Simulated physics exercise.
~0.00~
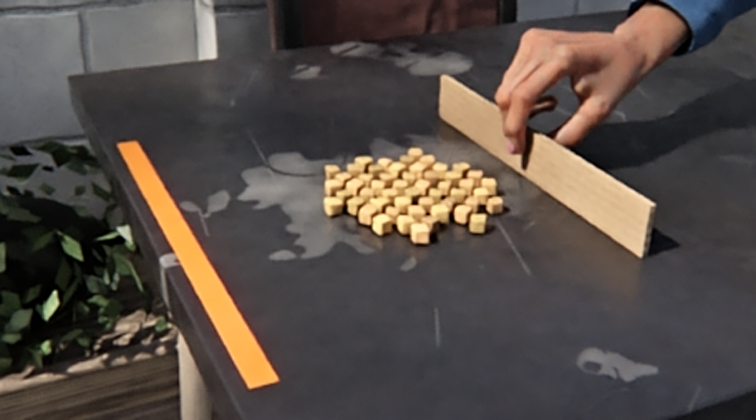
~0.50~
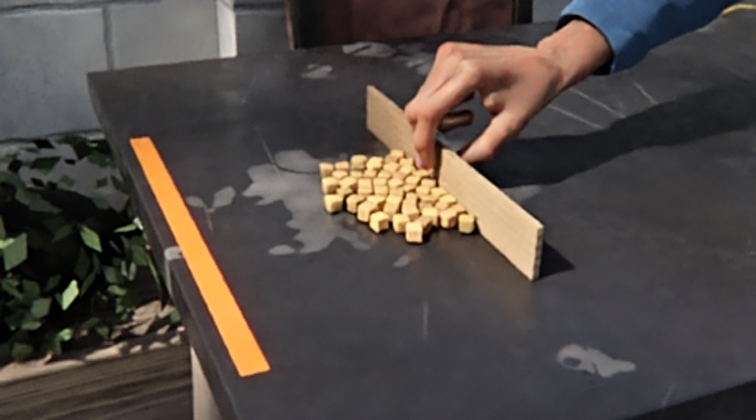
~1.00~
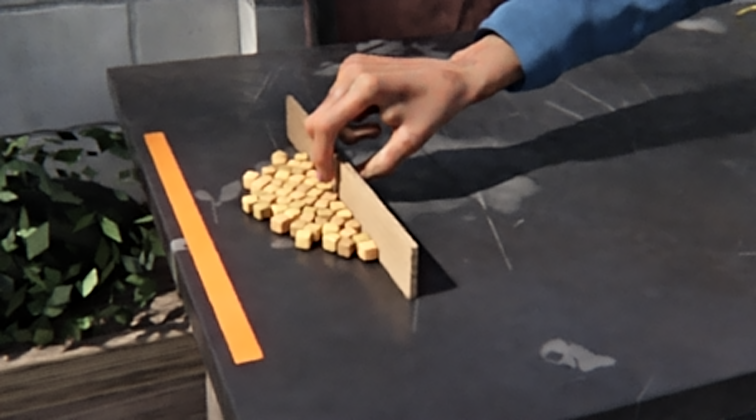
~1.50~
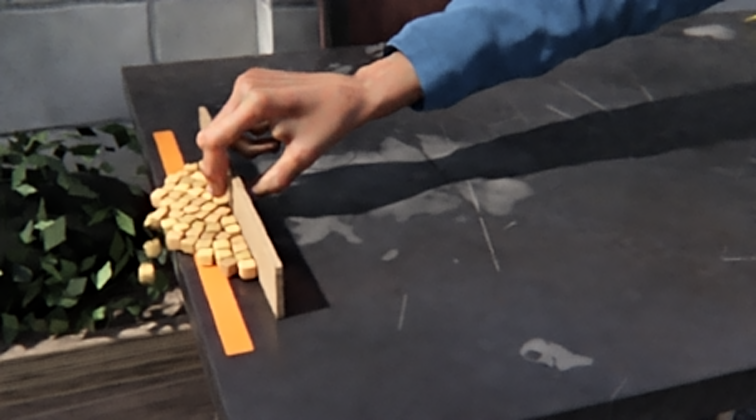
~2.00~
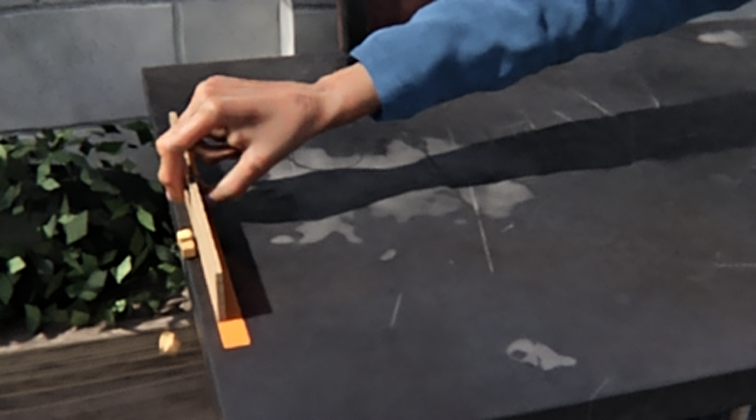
At first, a cluster of small tan cubes sits on a dark, scuffed table while a hand in a blue sleeve holds a thin pale board upright to their right. The hand slides the board left until it meets the cubes, then pushes them together across the tabletop toward a strip of orange tape near the left edge. The heap bunches up, crosses the tape, and a few cubes begin to tumble off beside the leafy plants. Finally the board reaches the tape, still in the hand's grip, with nearly all the cubes gone from the table and one in view below the edge.
